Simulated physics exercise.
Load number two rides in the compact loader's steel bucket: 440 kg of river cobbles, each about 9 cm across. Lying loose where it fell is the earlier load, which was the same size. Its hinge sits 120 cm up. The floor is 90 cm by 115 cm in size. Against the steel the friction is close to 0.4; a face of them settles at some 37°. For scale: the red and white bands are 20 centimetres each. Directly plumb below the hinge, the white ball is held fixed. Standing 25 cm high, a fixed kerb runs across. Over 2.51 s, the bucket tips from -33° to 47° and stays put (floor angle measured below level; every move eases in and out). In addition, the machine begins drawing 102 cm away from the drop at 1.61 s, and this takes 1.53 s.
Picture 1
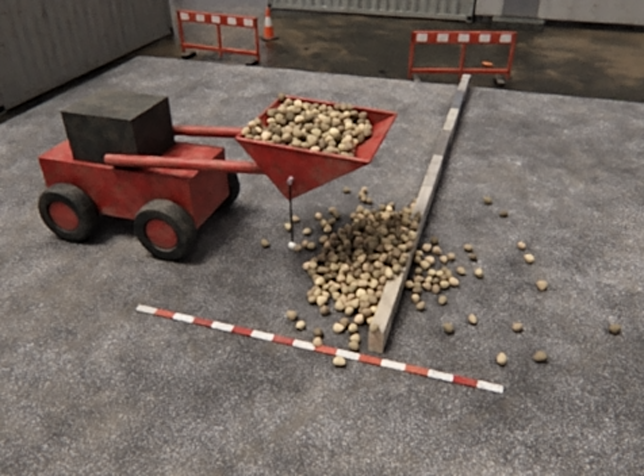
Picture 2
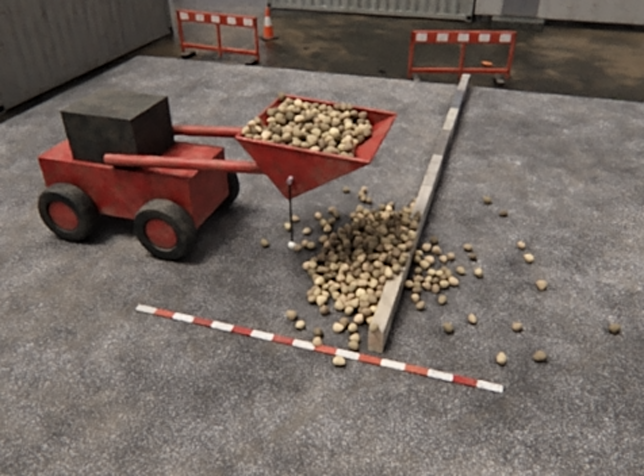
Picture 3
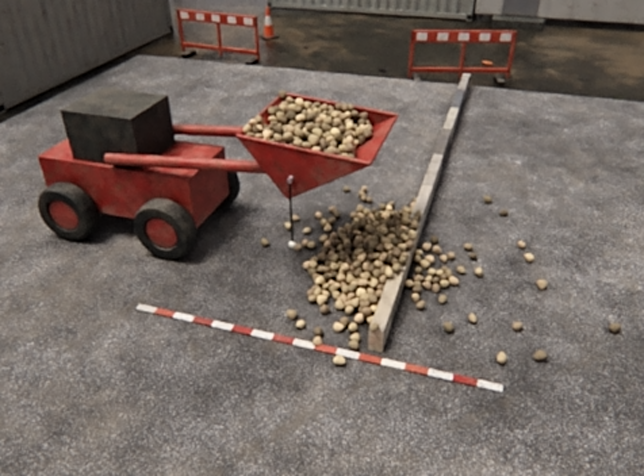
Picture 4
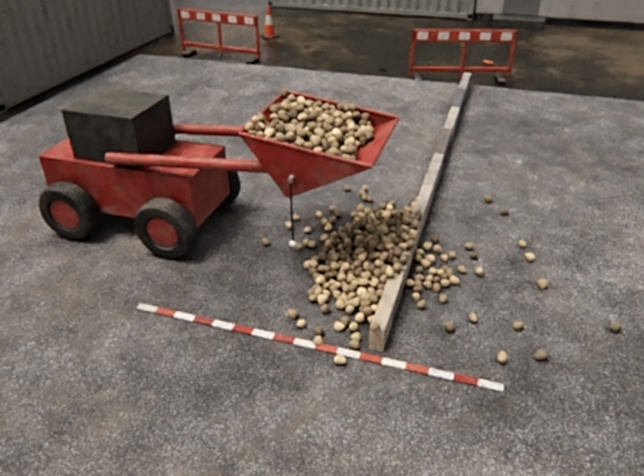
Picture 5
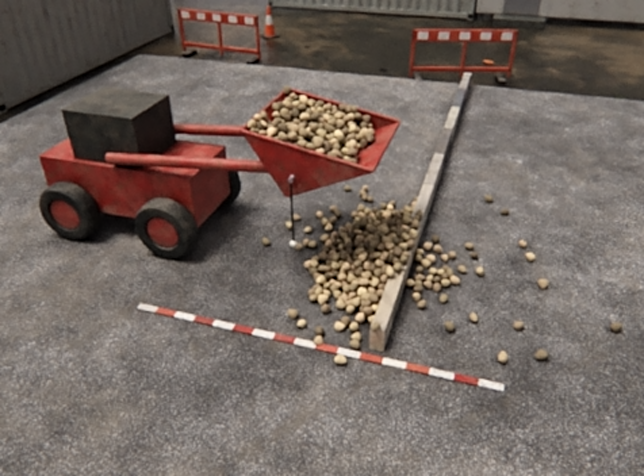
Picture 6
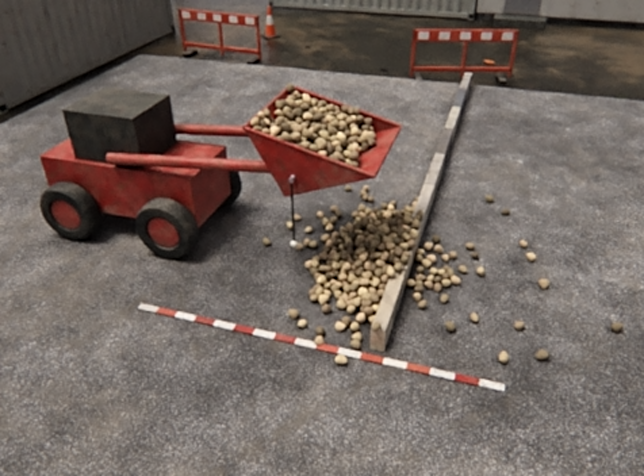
Red loader's bucket of stones tilting slightly forward to the right, above a loose stone pile against a low kerb, wheels still.
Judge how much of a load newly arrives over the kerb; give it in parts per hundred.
Close to 7 in every hundred.
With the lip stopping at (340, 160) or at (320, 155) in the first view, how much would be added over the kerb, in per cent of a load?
First place: Roughly 0 %; second place: Roughly 0 %.
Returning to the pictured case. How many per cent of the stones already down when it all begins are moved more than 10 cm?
The answer is about 10 per cent.
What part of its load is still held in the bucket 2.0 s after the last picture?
That works out to about 0 %.
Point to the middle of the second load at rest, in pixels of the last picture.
Middle: Approx. (354, 247) px.
Then, 1.3 s after the last picture the floor is at 34°; in per cent of one load, 68 in the bucket, 123 on this side of the kerb, 9 over the kerb; the foremost stones are at (535, 289).
Then, 2.0 s after the last picture the floor is at 47°; in per cent of one load, 0 in the bucket, 185 on this side of the kerb, 15 over the kerb; the foremost stones are at (535, 289).
Then, 3.0 s after the last picture the floor is at 47°; in per cent of one load, 0 in the bucket, 184 on this side of the kerb, 16 over the kerb; the foremost stones are at (535, 301).
Then, 5.7 s after the last picture the floor is at 47°; in per cent of one load, 0 in the bucket, 184 on this side of the kerb, 16 over the kerb; the foremost stones are at (535, 301). Net gain over the kerb, 7.
